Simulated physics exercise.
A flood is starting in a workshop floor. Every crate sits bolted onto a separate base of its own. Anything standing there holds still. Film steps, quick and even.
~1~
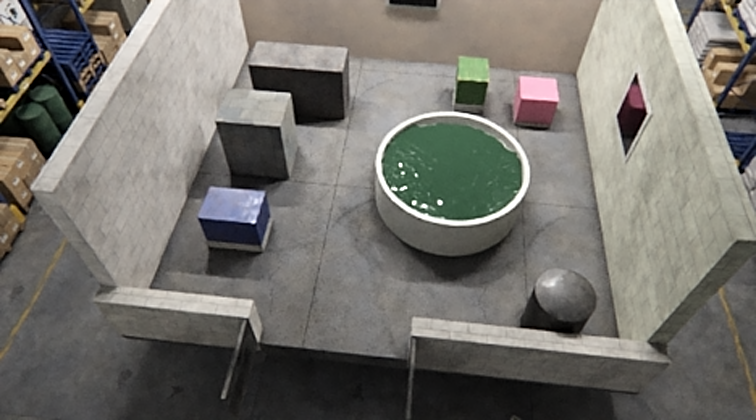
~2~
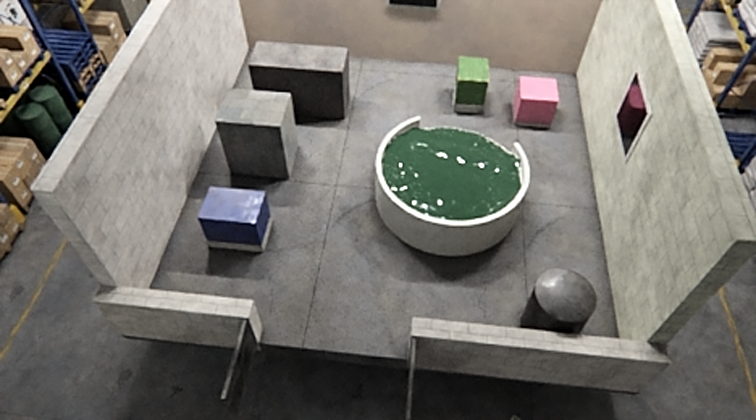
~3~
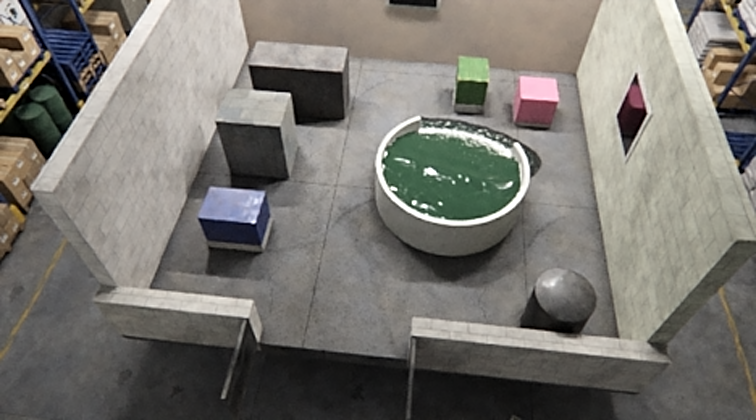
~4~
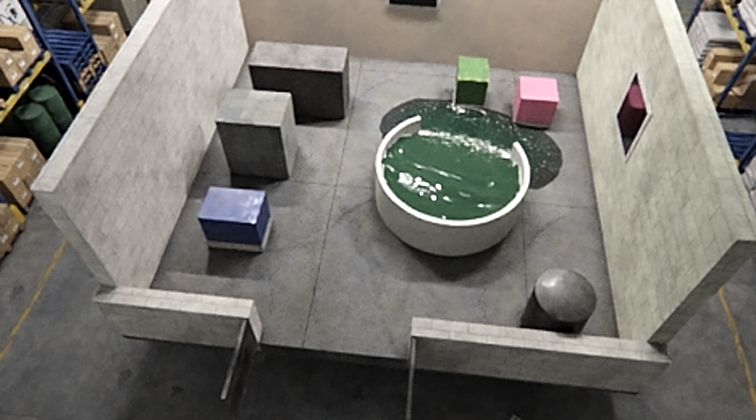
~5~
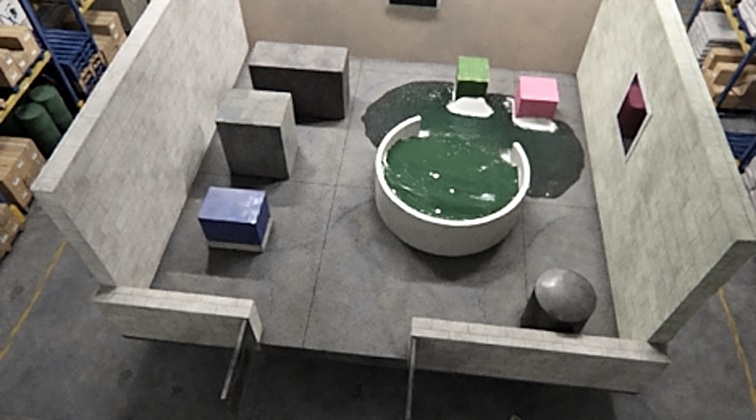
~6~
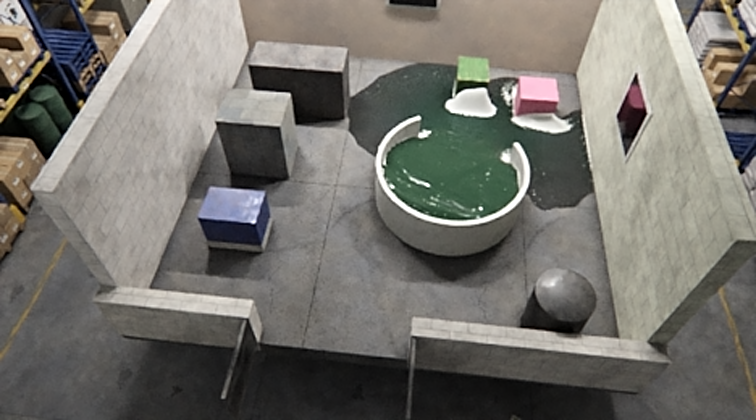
At first, a round white tank of green liquid stands whole among blocks in a walled room. A gap opens in its far rim, and dark green liquid pours out through it, spreading across the floor behind the tank and around the green and pink boxes, where white foam gathers.
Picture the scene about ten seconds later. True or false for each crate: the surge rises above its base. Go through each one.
Pink crate: True; green crate: True; blue crate: False.
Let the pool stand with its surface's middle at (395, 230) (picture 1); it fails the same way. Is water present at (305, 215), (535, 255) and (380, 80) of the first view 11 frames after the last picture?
As listed: Free of water, no water, wet.
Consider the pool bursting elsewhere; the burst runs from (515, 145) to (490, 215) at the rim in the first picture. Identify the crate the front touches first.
It's the pink one.
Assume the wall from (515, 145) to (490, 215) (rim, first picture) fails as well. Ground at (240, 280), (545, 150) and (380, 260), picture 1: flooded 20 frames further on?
Taken in turn, that's reached, reached, and finally reached.
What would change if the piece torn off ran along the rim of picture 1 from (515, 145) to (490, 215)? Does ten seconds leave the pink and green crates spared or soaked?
As it turns out, the pink gets overtopped, and the green is left untouched.
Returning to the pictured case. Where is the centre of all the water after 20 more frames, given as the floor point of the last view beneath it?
(441, 126).
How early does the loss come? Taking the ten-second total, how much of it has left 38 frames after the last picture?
Around 5 per cent.
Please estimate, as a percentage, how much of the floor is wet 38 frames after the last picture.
Roughly 95 %.
A moment on, water covers 30 % of the floor; the pink crate water round its plinth, the green crate water round its plinth, the blue crate not reached.
Next, water covers 40 % of the floor; the pink crate water round its plinth, the green crate water round its plinth, the blue crate not reached.
Then, water covers 60 % of the floor; the pink crate water round its plinth, the green crate water round its plinth, the blue crate not reached.
Later, water covers 95 % of the floor; the pink crate water round its plinth, the green crate water round its plinth, the blue crate water round its plinth.
In the end, water covers 100 % of the floor; the pink crate was topped, the green crate was topped, the blue crate stayed above the water.
